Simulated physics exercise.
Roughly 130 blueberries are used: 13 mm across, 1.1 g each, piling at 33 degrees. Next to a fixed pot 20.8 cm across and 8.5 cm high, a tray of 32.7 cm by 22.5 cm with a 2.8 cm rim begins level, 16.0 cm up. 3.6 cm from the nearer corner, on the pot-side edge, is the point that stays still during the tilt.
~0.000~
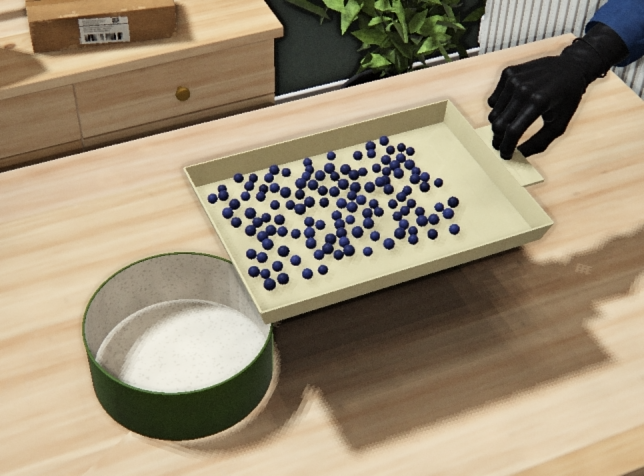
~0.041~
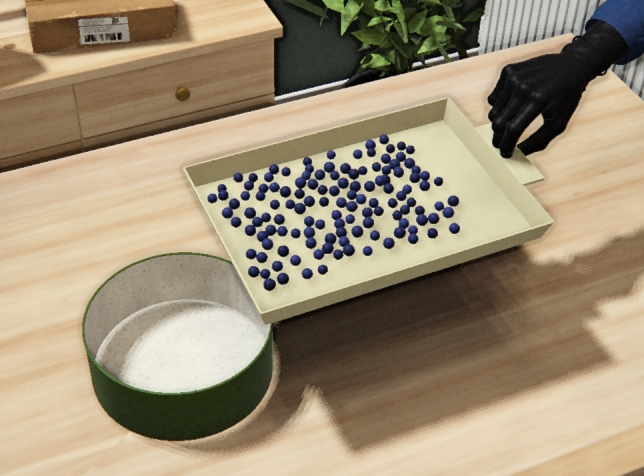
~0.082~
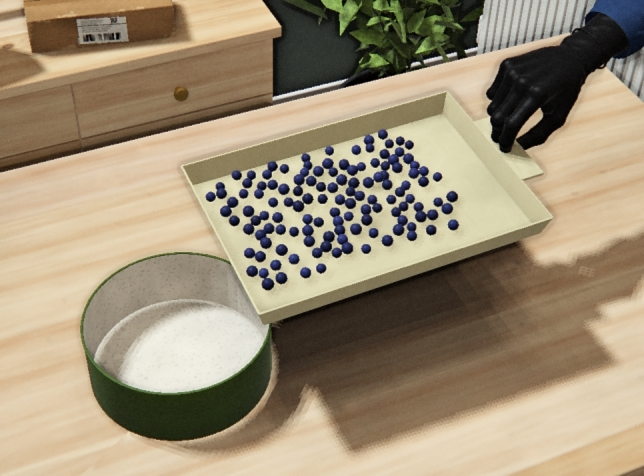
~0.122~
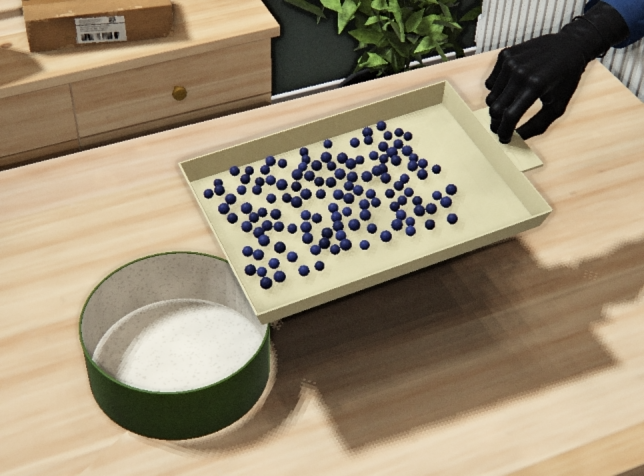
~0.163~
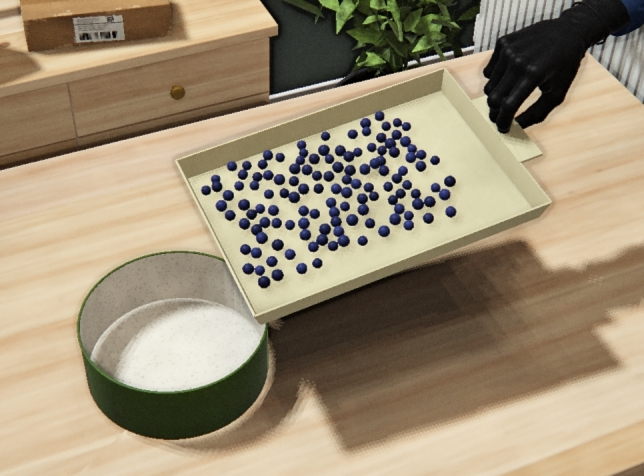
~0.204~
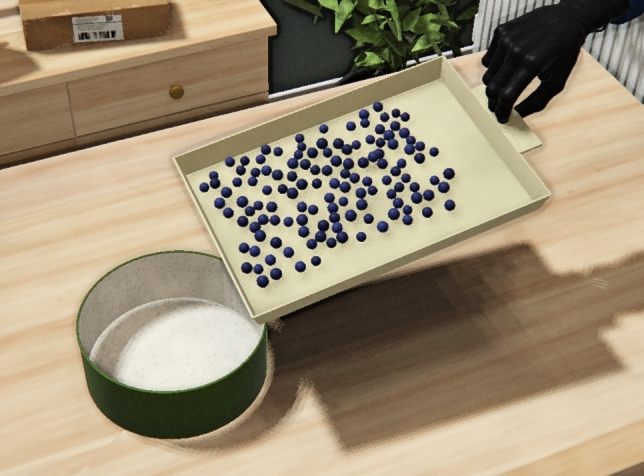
At the start, a shallow cream tray scattered with dark blue berries sits level beside a green pot holding something white, a black-gloved hand at its right end. The hand then raises that end, gradually slanting the tray down toward the pot, while the berries stay spread across it.
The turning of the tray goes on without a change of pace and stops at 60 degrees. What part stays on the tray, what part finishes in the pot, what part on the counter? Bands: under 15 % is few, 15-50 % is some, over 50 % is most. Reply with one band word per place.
Tray most, pot few, counter few.
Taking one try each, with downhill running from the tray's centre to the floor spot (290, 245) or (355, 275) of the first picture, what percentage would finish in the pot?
I'd put it at about 5 per cent for the first tilt and about 0 per cent for the second.
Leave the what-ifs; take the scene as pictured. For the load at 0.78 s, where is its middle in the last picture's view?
Estimated load position: Around (262, 236).
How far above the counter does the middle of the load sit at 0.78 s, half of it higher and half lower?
Some 22 cm above the counter.
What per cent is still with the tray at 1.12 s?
It's roughly 95 percent.
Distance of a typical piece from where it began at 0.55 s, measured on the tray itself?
Displacement on the tray: About 6 cm.
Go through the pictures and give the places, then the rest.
The first picture shows tray tilt 0 degrees, front corners at (265, 306) and (544, 220); middle of the pieces at (342, 203); pot at (178, 319).
The second picture shows tray tilt 0 degrees, front corners at (265, 306) and (544, 219); middle of the pieces at (342, 203).
The third picture shows tray tilt 2 degrees, front corners at (263, 307) and (544, 215); middle of the pieces at (340, 200).
The fourth picture shows tray tilt 4 degrees, front corners at (261, 307) and (543, 208), lowest corner left front; middle of the pieces at (338, 195).
The fifth picture shows tray tilt 7 degrees, front corners at (258, 308) and (542, 200), lowest corner left front; middle of the pieces at (336, 189).
The sixth picture shows tray tilt 10 degrees, front corners at (257, 309) and (541, 192), lowest corner left front; middle of the pieces at (335, 184); pot at (172, 317). Its pace works out near 70 degrees a second.
After 0.55 s, tilt 35 degrees; the tray holds 100 %, the pot 0 %.
Then, at 0.78 s, tilt 51 degrees; the tray holds 100 %, the pot 0 %.
Then, at 1.12 s, tilt 60 degrees; the tray holds 95 %, the pot 0 %.
By 1.8 s all is still; tray 95 %, pot 0 %, counter 5 %.
